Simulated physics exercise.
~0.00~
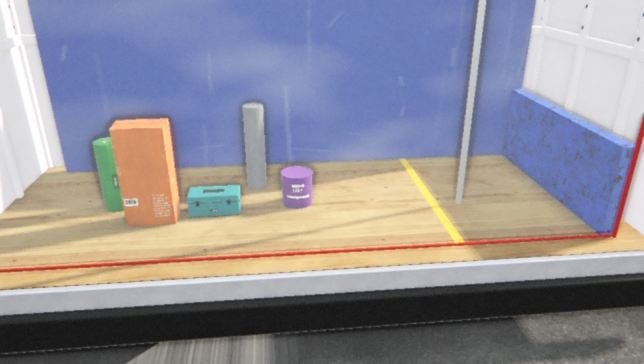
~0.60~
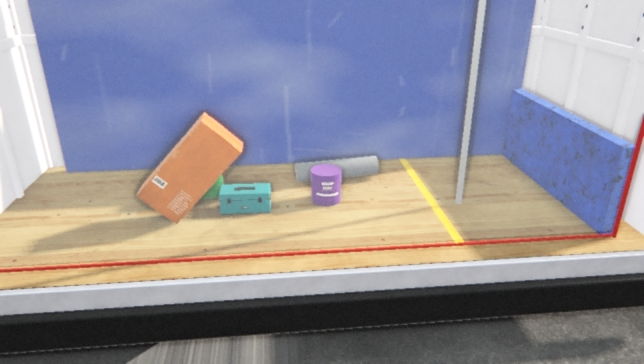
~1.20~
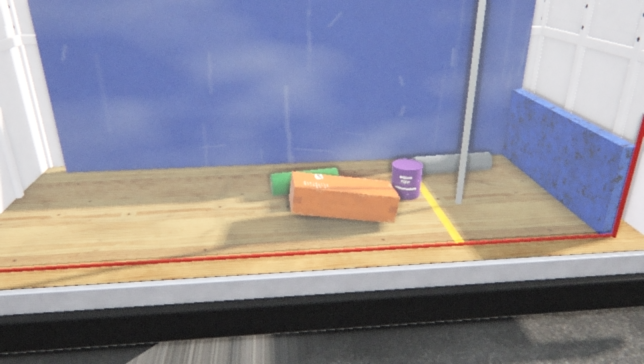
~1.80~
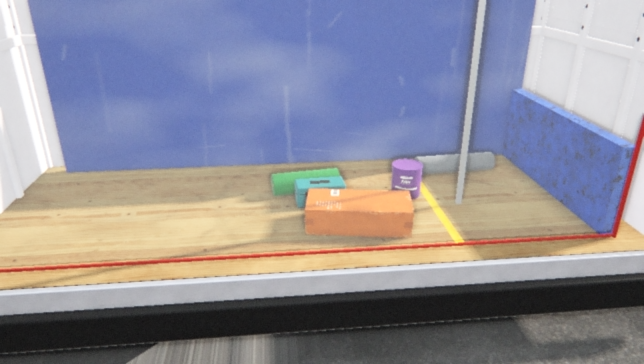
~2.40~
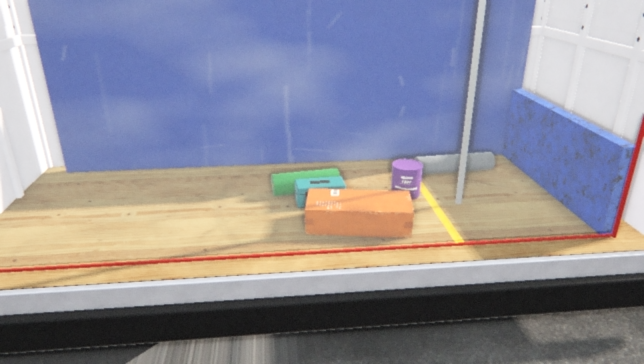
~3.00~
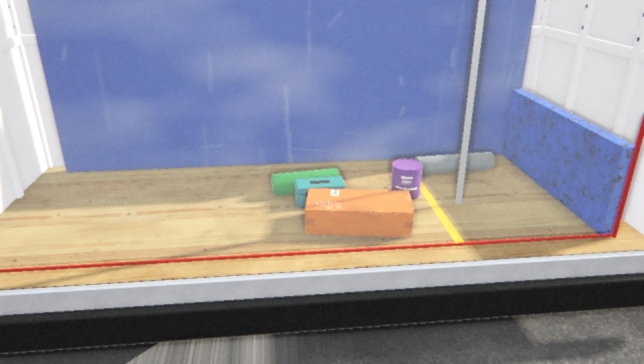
Loose cargo stands untied on the wooden floor of a van's box bay, seen from its open side, with a blue back wall and a grey pole near a yellow line at right. A green roll, a tall orange box, a teal toolbox, a grey roll and a purple bucket wait at left and centre. Everything shifts right as the grey roll falls flat and the orange box tips over. The box lands on its side, briefly hiding the toolbox, then slides slightly nearer. All settles, the grey roll past the line, the upright bucket and the rest short of it.
